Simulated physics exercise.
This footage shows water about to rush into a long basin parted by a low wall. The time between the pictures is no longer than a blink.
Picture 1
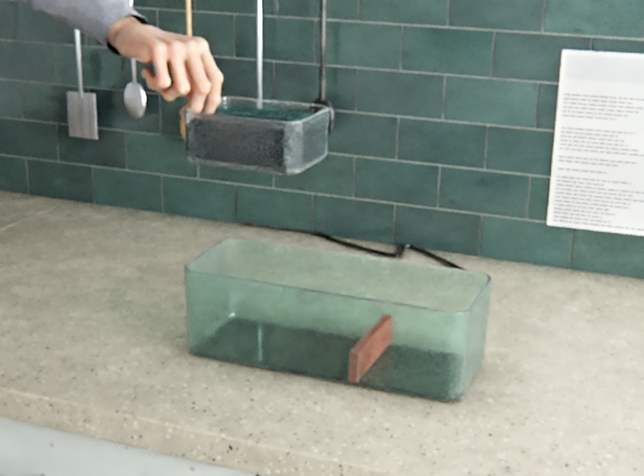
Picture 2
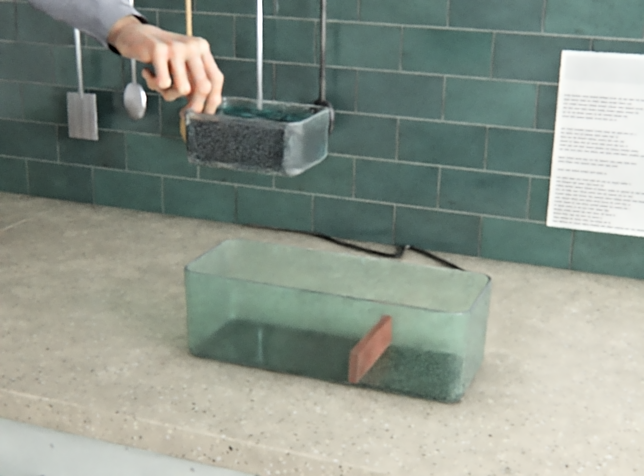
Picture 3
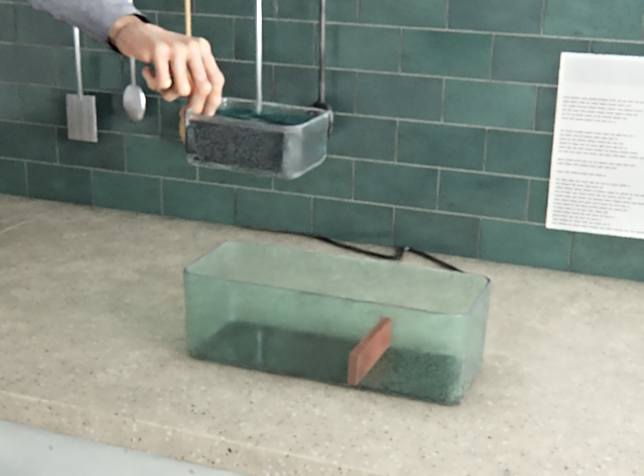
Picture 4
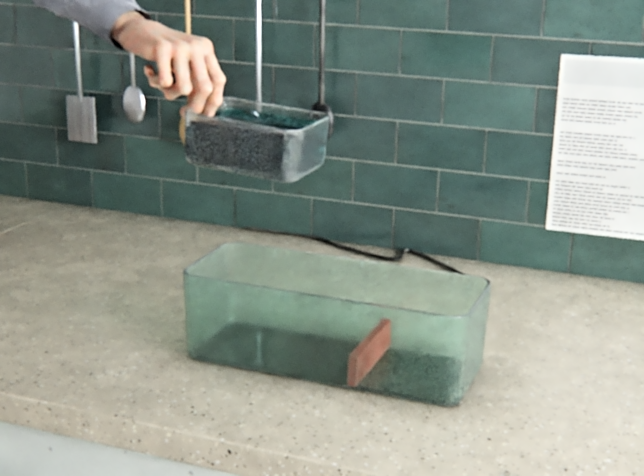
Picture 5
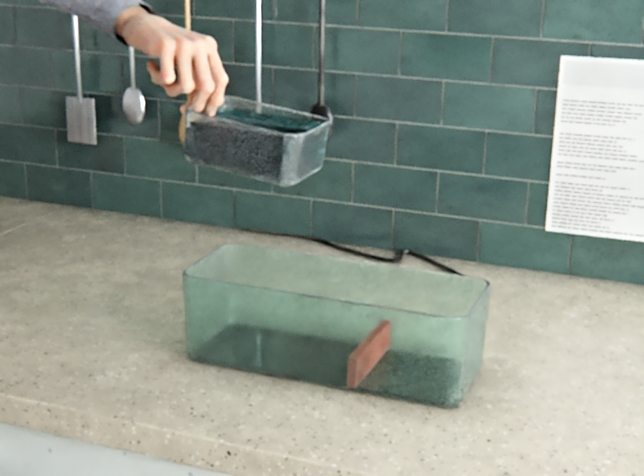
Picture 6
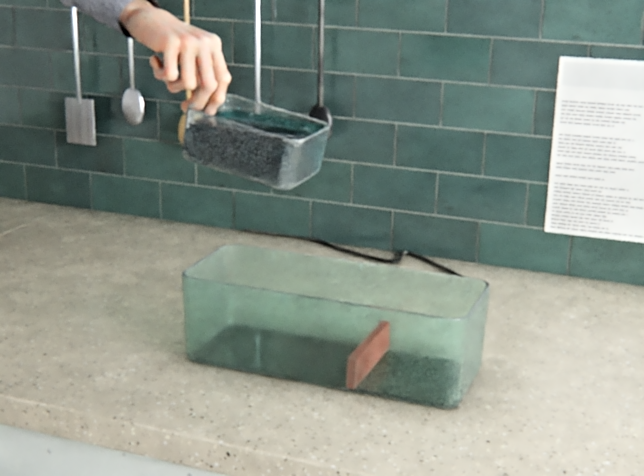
A hand holds a small glass container above a long basin and slowly tilts it right.
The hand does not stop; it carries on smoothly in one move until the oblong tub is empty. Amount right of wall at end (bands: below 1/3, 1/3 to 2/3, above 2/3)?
Falls in the midrange.
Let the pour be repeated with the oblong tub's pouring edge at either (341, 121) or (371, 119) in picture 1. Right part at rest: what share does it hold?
Close to 60 in a hundred, then close to 70 in a hundred.
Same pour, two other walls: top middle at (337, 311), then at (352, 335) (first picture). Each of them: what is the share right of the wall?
Result: 70 % first, 55 % second.
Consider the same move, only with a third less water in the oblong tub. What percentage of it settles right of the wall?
It should come out close to 20 per cent.
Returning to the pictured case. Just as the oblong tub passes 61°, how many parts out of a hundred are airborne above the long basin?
40 %.
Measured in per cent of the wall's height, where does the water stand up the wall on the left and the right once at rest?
30 per cent for the left part, 60 for the right.
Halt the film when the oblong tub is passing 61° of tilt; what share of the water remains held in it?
45 per cent, roughly.
A moment on, the oblong tub is tipped part way and 46 per cent is still to pour, 4 is left of the wall and 8 right of it.
Next, the oblong tub is tipped on its side and 11 per cent is still to pour, 25 is left of the wall and 49 right of it.
Then the oblong tub is tipped on its side and 2 per cent is still to pour, 38 is left of the wall and 49 right of it.
Later the oblong tub is tipped on its side and 0 per cent is still to pour, 41 is left of the wall and 49 right of it.
At rest 42 per cent lies left of the wall, 49 right of it and 9 outside.
